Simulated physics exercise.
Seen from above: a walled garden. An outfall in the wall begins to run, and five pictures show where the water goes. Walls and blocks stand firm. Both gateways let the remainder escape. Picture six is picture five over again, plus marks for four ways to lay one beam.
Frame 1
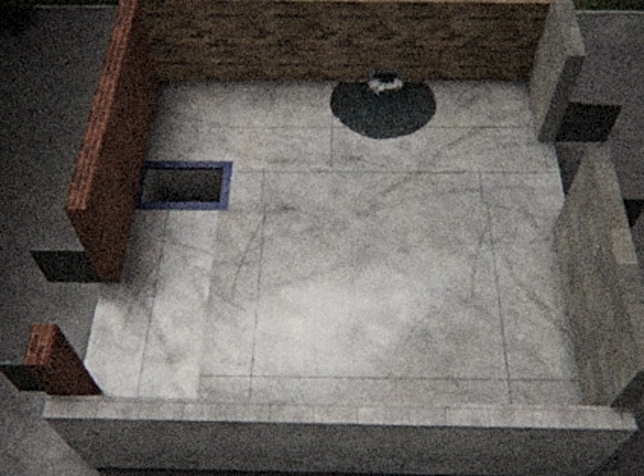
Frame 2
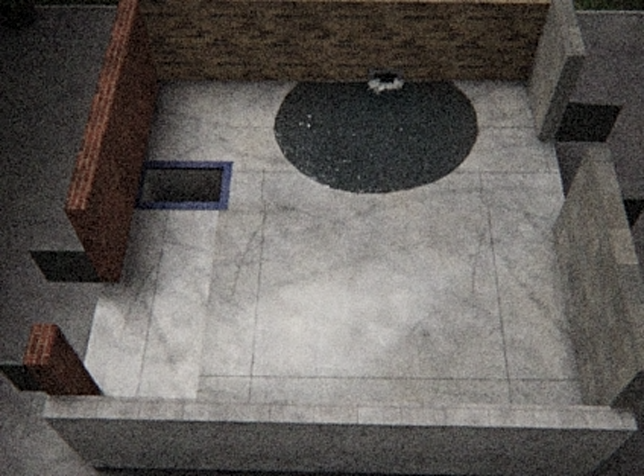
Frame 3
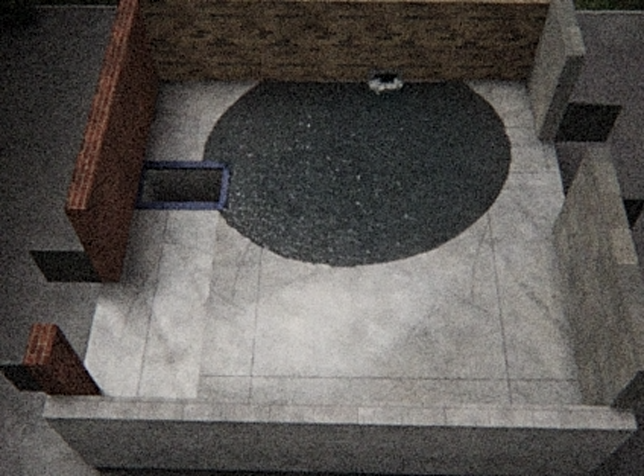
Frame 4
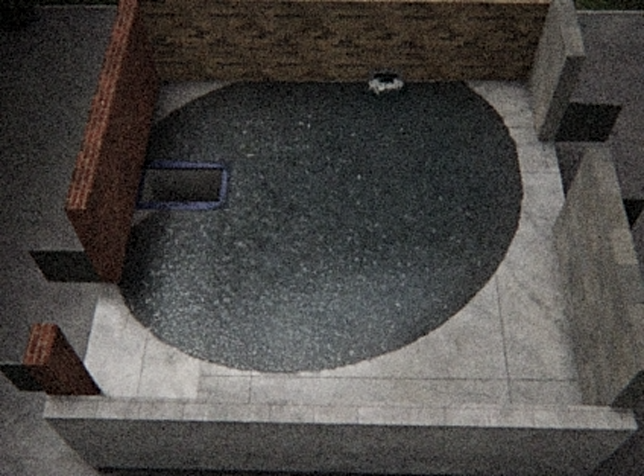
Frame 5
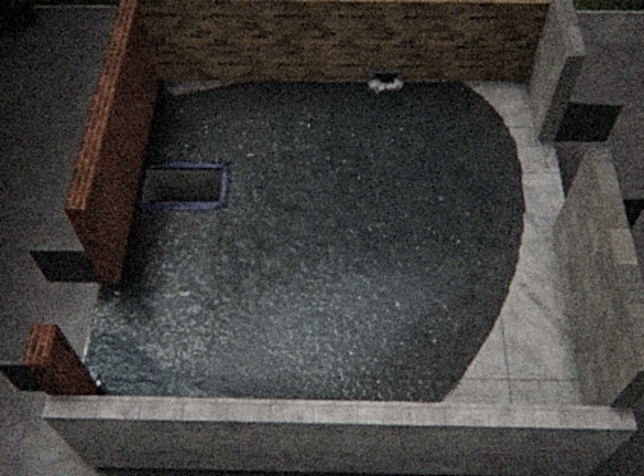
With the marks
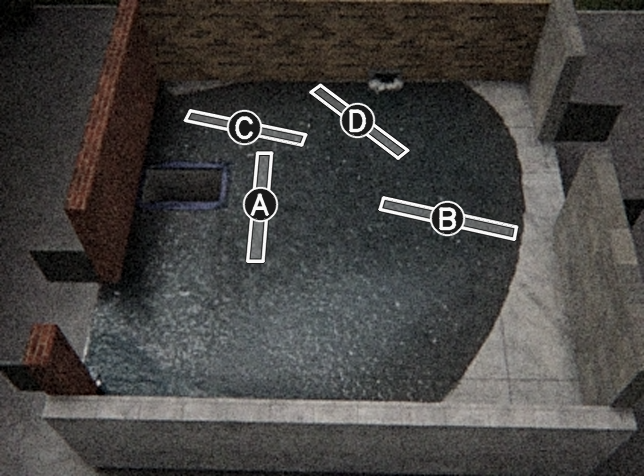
Dark water spreading from an outfall by the back wall of a walled garden, surrounding a blue-edged drain pit and covering most of the pale paving.
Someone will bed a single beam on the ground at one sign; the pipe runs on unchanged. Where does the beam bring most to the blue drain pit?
It is B.
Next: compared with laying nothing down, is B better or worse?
Better.
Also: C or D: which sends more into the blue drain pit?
The answer is C.
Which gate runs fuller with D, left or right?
The left one.
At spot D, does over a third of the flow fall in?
No.
On the marked copy, A from (255, 261) to (264, 153); B from (381, 203) to (515, 233); C from (187, 115) to (303, 139); D from (315, 88) to (402, 154).
Choosing A, about 21 % of the stream runs into the blue drain pit, about 79 % out by the gates.
Choosing B, about 39 % of the stream runs into the blue drain pit, about 61 % out by the gates.
Choosing C, about 26 % of the stream runs into the blue drain pit, about 74 % out by the gates.
Choosing D, about 17 % of the stream runs into the blue drain pit, about 83 % out by the gates.
